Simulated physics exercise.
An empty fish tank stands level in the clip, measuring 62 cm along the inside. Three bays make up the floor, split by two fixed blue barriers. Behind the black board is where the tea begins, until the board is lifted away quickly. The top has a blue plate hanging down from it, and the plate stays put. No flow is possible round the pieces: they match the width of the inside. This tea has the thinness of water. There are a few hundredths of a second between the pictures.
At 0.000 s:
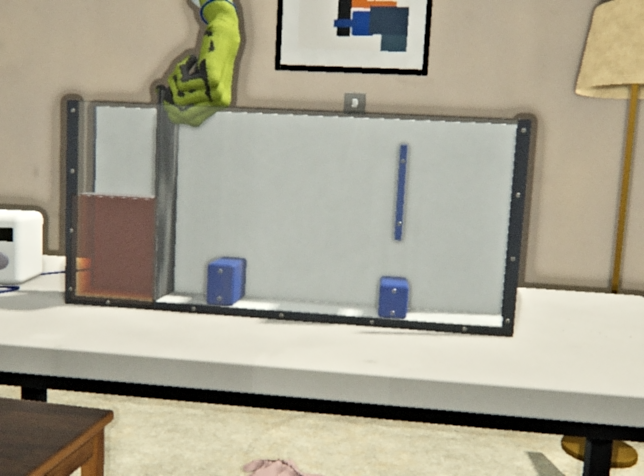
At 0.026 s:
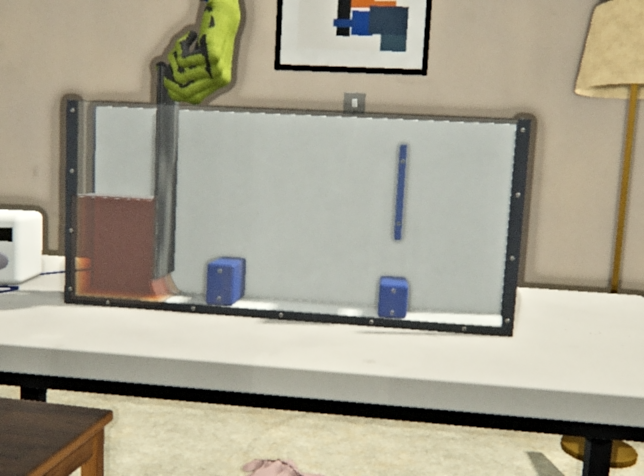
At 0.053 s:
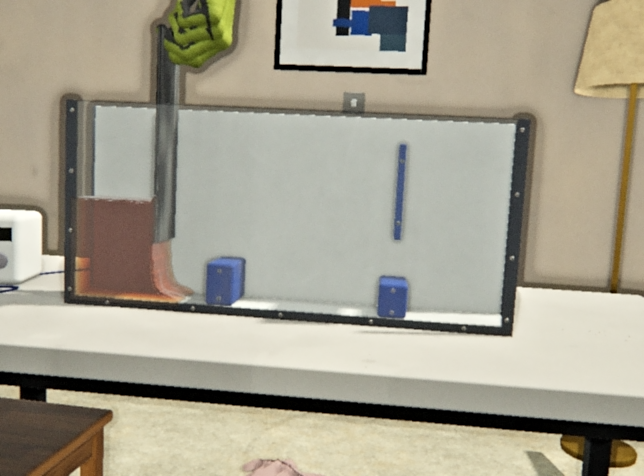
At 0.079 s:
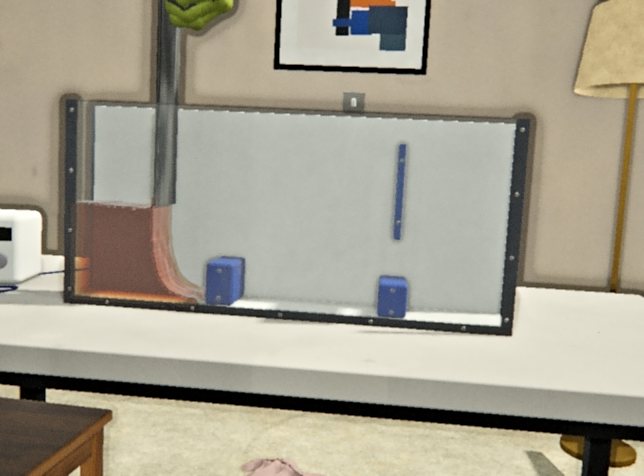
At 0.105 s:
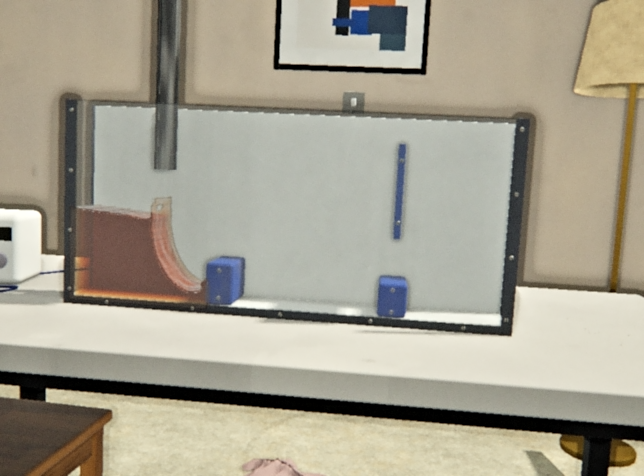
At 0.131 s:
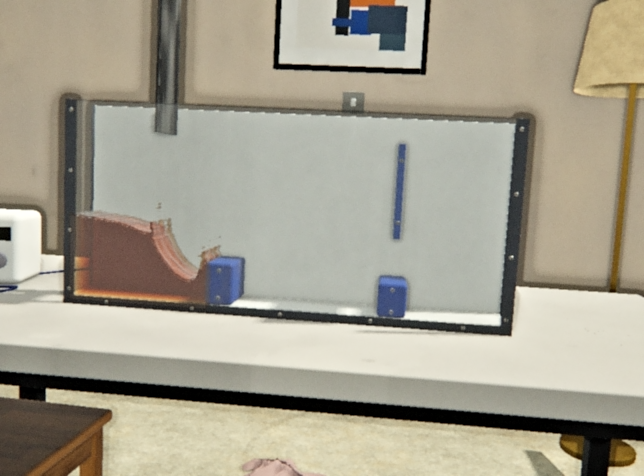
The clip opens on a glass tank with reddish-brown tea held at the left behind a dark board gripped by a green-gloved hand. The hand pulls the board upward, and the tea slides out beneath it along the floor, sinking behind, then meets the nearer blue block and splashes up against its side.
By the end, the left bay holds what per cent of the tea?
Around 68 out of 100.
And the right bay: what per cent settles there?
Roughly 2 percent.
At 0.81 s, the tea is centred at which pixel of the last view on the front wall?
You'll find the balance point close to (188, 283) in the last picture.
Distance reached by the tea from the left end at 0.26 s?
Roughly 26 cm out.
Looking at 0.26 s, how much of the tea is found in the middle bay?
Roughly 10 per cent of the liquid is there.
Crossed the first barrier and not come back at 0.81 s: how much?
By then it's close to 28 %.
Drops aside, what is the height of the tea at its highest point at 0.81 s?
About 7.0 cm.
Then, 0.26 s in, the shares are 90, 10 and 0 per cent from left to right.
Then, 0.46 s in, the shares are 74, 26 and 0 per cent from left to right.
Then, 0.81 s in, the shares are 71, 28 and 1 per cent from left to right.
Finally, the split from left to right is 67, 32 and 1 per cent.
